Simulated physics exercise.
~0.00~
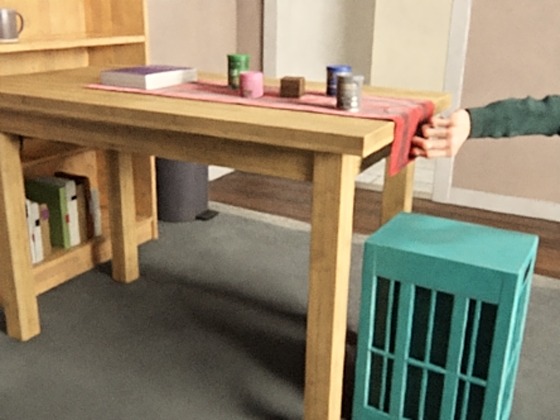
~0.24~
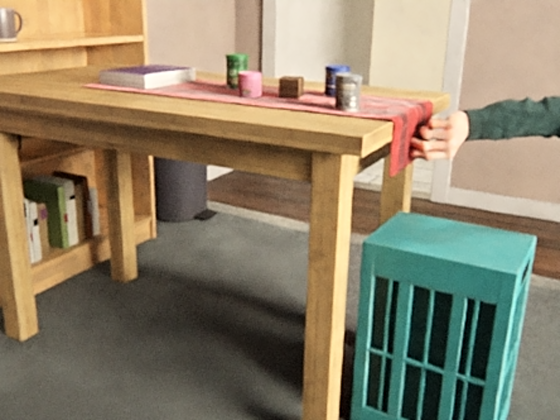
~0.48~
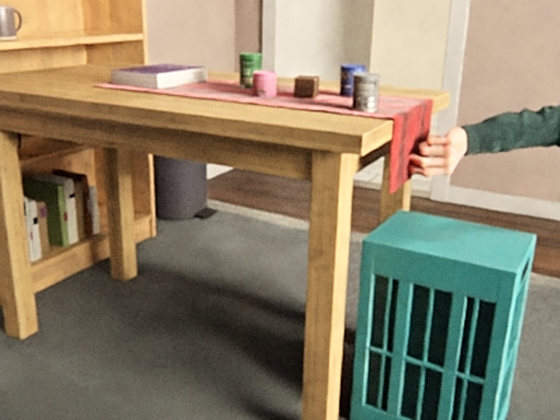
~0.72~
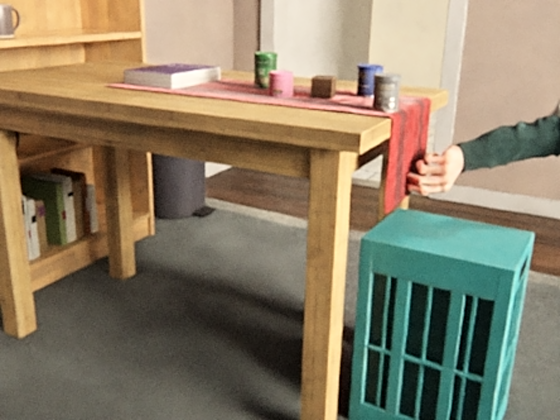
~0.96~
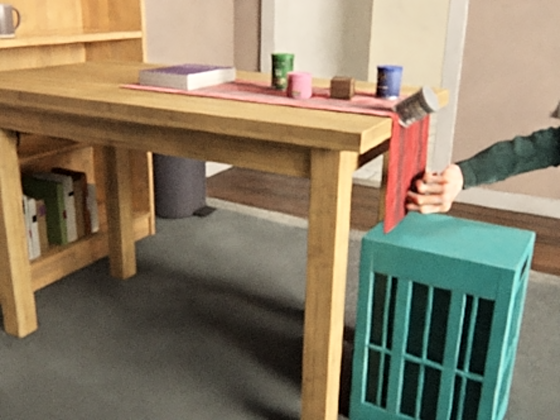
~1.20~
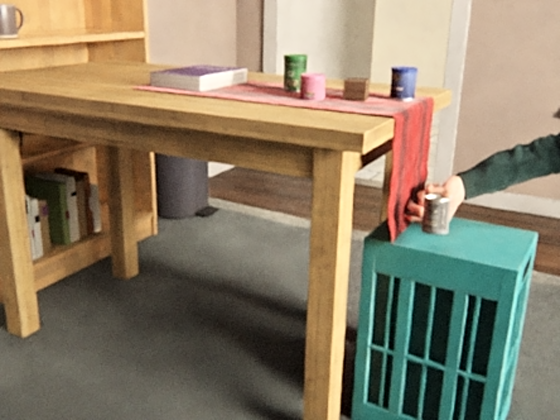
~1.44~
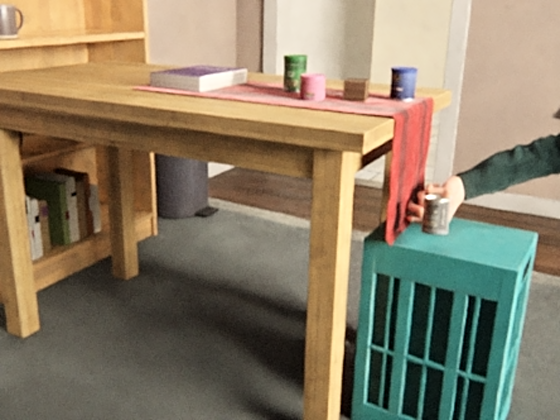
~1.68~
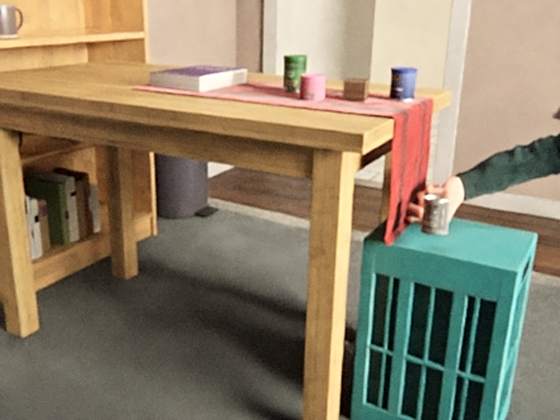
In a room with a wooden table, a hand pulled a red tablecloth carrying a book, three cans, a pink pot and a brown cube rightward until the grey can tipped off and landed upside down on the turquoise crate, while the rest stayed up.
